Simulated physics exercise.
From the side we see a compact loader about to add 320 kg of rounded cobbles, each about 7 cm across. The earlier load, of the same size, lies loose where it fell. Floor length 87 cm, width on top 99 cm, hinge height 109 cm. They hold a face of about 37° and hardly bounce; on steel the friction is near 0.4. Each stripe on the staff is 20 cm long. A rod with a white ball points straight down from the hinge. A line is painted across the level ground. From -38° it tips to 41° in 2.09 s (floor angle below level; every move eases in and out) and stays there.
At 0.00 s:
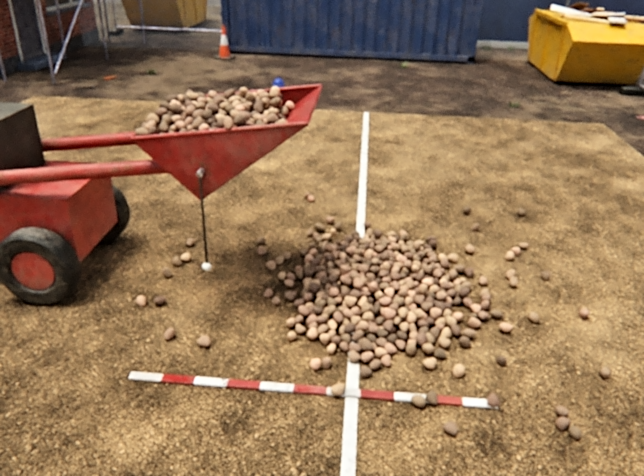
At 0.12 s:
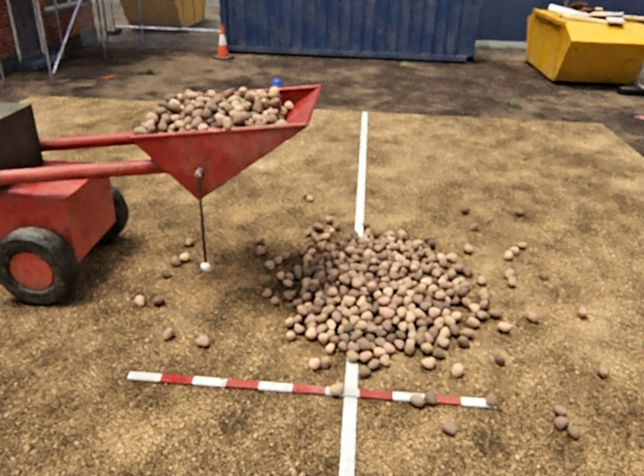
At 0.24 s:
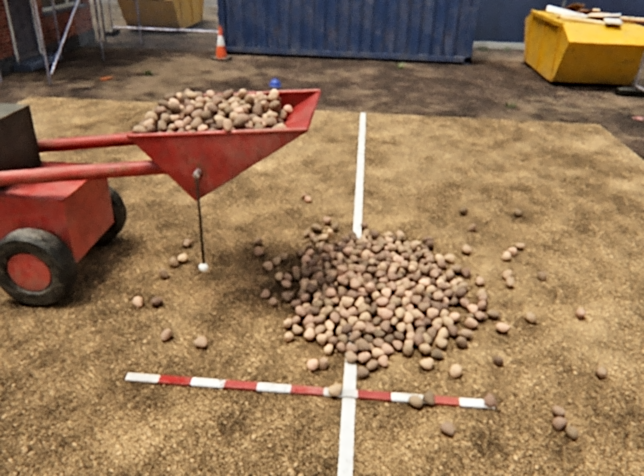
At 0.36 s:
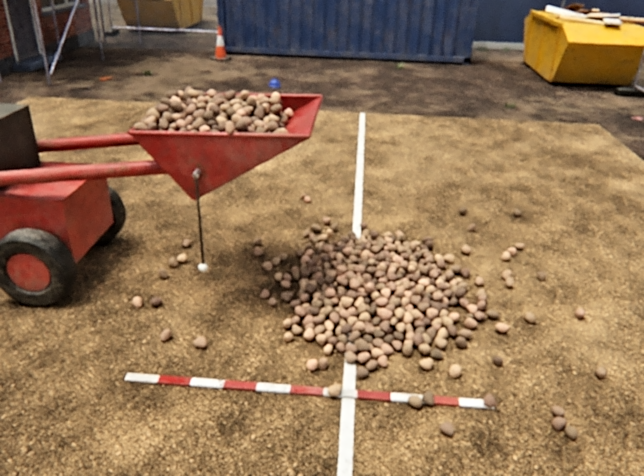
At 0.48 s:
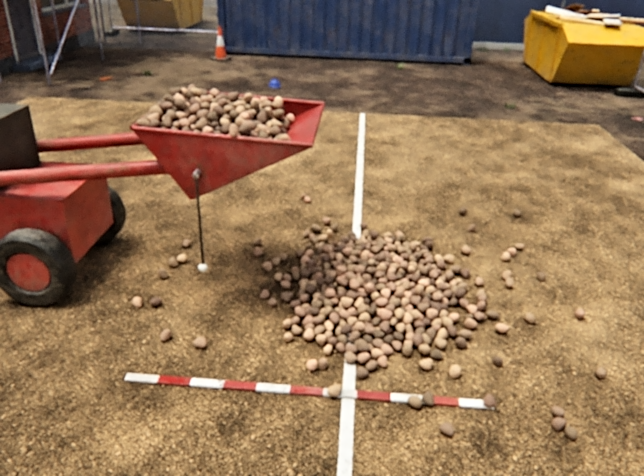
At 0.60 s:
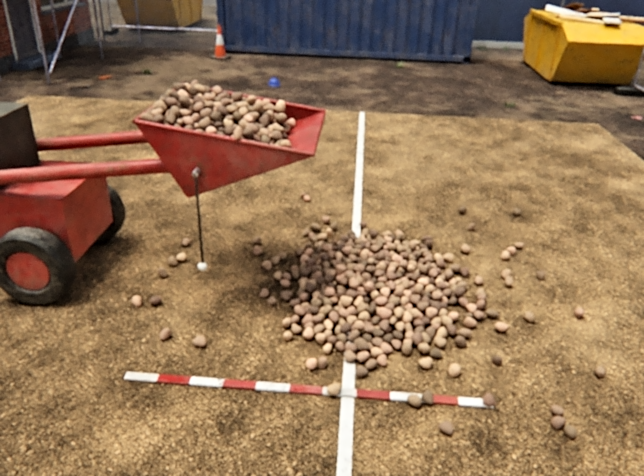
A red loader's bucket, heaped with rounded stones, barely moved at first, then slowly dipped its right-hand lip a little, while a loose pile of similar stones lay still across a white line.
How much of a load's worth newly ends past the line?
Some 23 per cent is added.
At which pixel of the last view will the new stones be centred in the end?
Their middle is at about (322, 270).
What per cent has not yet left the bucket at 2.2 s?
About 15 per cent.
After 1.6 s the floor is at 29°; in per cent of one load, 95 in the bucket, 43 short of the line, 63 past the line; the foremost stones are at (534, 274).
After 2.2 s the floor is at 41°; in per cent of one load, 15 in the bucket, 111 short of the line, 75 past the line; the foremost stones are at (534, 274).
After 2.5 s the floor is at 41°; in per cent of one load, 0 in the bucket, 116 short of the line, 85 past the line; the foremost stones are at (534, 274).
After 4.9 s the floor is at 41°; in per cent of one load, 0 in the bucket, 115 short of the line, 86 past the line; the foremost stones are at (534, 274). Net gain past the line, 23.
